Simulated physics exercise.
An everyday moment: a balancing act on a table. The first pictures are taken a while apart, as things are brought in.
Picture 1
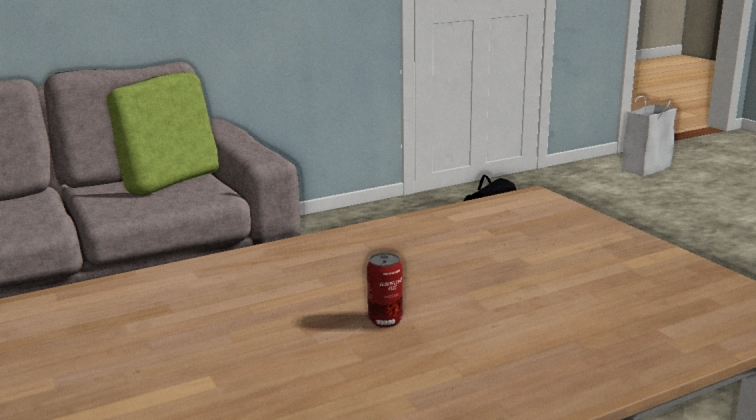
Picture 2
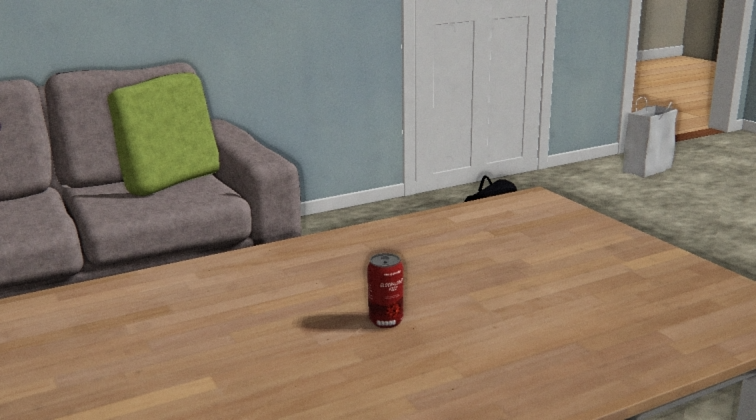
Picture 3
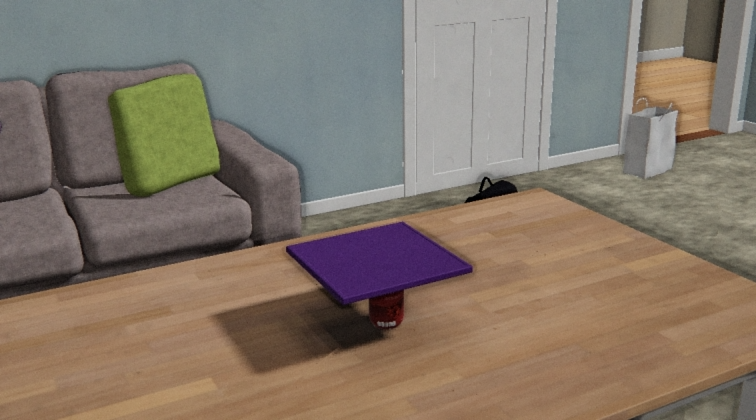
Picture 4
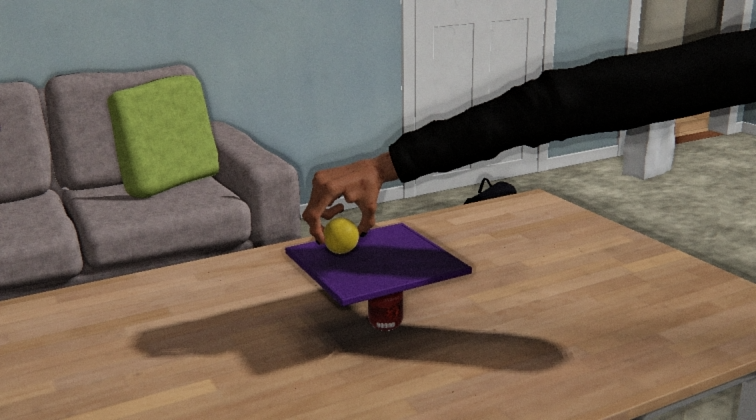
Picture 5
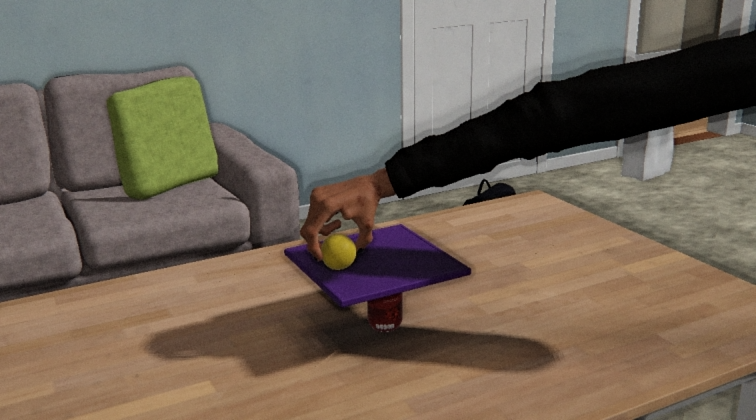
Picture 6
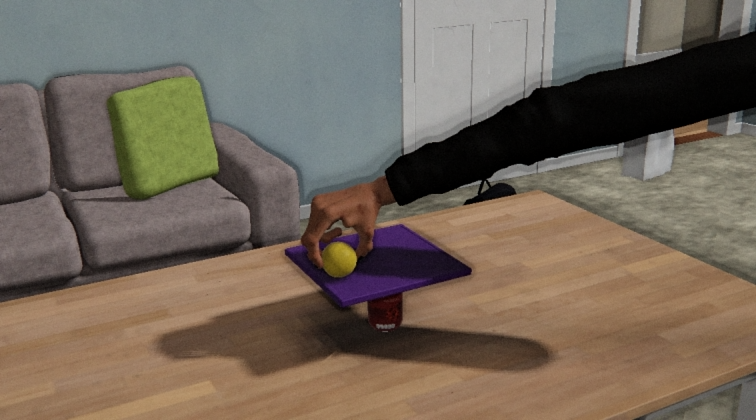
Purple lid appearing on top of a red can on a wooden table, then a hand lowering a yellow lemon onto its left side.
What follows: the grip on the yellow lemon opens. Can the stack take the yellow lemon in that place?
In the end the stack gives way.
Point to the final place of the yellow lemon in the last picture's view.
Near (319, 342).
Then, 0.40 s later than the last frame, yellow lemon now fallen; purple lid tilted by 50°.
Then, 0.90 s later than the last frame, purple lid tilted by 66°; red can tilted by 8°.
Then, 1.30 s later than the last frame, purple lid now fallen; red can on its side.
Then, 1.60 s later than the last frame, red can on its side.
When it is over, fallen, yellow lemon and purple lid; lying over in the stack, red can. End places, in pixels of the last picture, yellow lemon near (319, 342). The stack loses its balance.
